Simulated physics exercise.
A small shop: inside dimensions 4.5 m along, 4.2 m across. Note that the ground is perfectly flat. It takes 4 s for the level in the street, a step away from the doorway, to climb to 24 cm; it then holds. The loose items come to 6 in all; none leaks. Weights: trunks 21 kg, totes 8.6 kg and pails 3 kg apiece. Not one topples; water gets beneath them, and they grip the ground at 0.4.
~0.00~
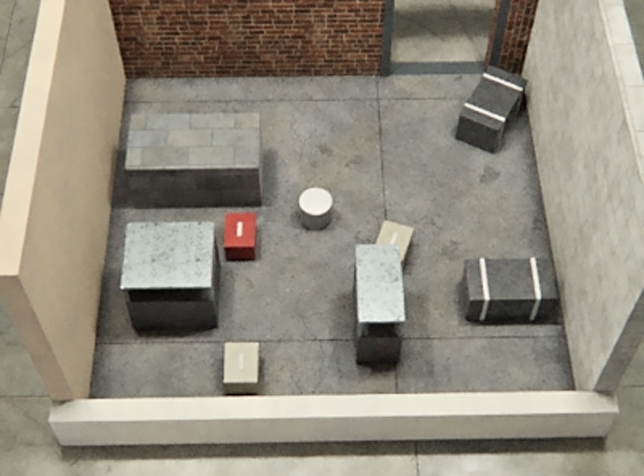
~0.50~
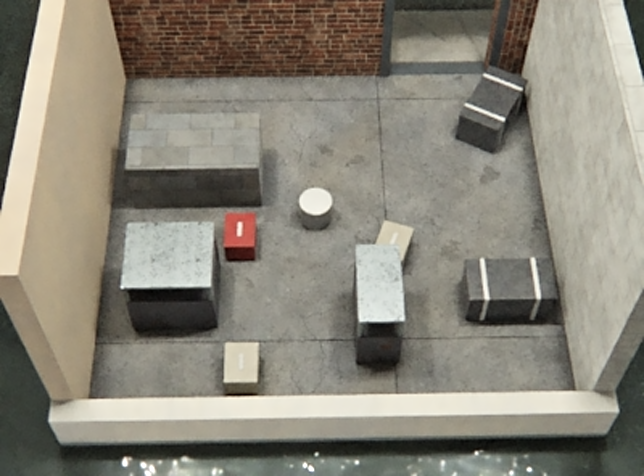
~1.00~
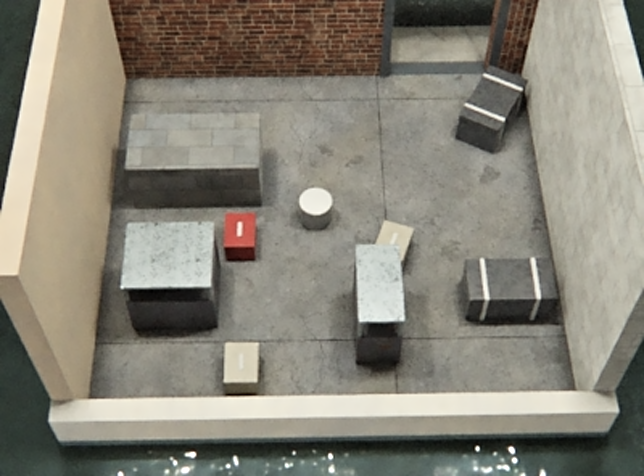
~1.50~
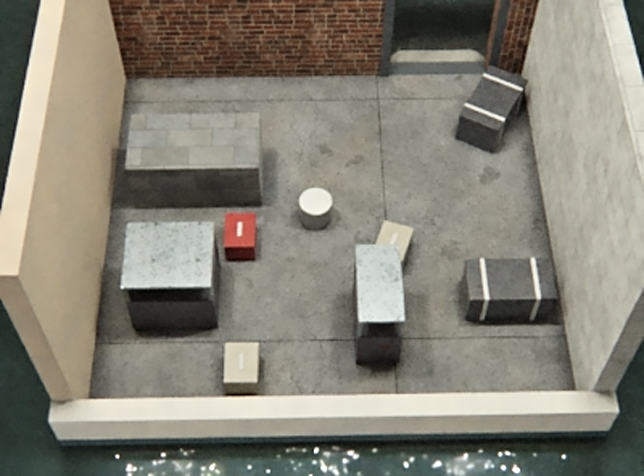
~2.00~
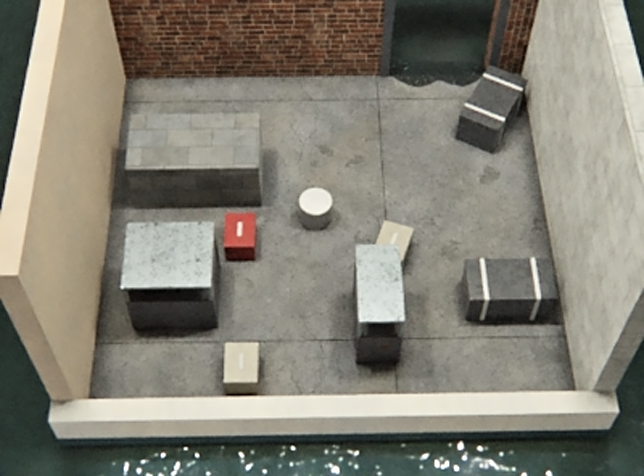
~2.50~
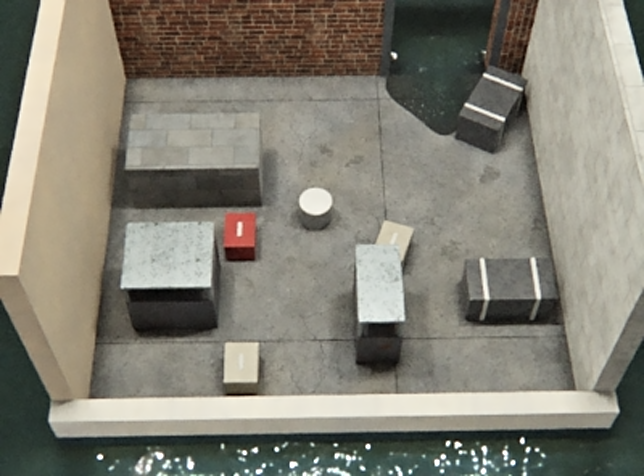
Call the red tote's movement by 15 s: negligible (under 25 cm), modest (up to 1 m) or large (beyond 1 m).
Modest.
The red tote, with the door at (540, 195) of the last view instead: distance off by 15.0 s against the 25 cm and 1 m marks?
Under that change the red tote is pushed well away.
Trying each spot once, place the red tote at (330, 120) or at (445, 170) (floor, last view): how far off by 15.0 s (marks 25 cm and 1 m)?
Taking them in order, it keeps its spot and then it is swept well off.
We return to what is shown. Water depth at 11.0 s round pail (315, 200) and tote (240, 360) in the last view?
First roughly 10 cm, second roughly 15 cm.
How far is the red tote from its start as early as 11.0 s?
Around 50 centimetres.
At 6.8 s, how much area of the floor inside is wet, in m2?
Near 14 m2 in all.
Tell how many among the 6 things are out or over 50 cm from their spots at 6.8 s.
I make it 3 by then.
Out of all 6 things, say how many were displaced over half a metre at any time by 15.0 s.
The number is 6.
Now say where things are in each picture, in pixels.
The first picture shows the red tote at (240, 230), on the bottom; water covers 0.0 m2; 0 of 6 have shifted.
The second picture shows the red tote at (240, 230) rests on the ground; water covers 0.0 m2; 0 of 6 have shifted.
The third picture shows the red tote at (240, 230) rests on the ground; water covers 0.0 m2; 0 of 6 have shifted.
The fourth picture shows the red tote at (240, 230), on the bottom; 0.0 m2 under water; 0 of 6 have shifted.
The fifth picture shows the red tote at (240, 230) rests on the ground; 0.1 m2 under water; 0 of 6 have shifted.
The sixth picture shows the red tote at (240, 230), on the bottom; water covers 0.6 m2; 0 of 6 have shifted.
After 3.5 s the red tote is near (240, 230), 0.0 m from its start, aground; 0 afloat.
After 6.8 s the red tote is near (239, 230), 0.0 m from its start, aground; 2 afloat.
After 11.0 s the red tote is near (190, 230), 0.5 m from its start, afloat; 6 afloat.
After 15.0 s the red tote is near (161, 218), 0.8 m from its start, afloat; 6 afloat.
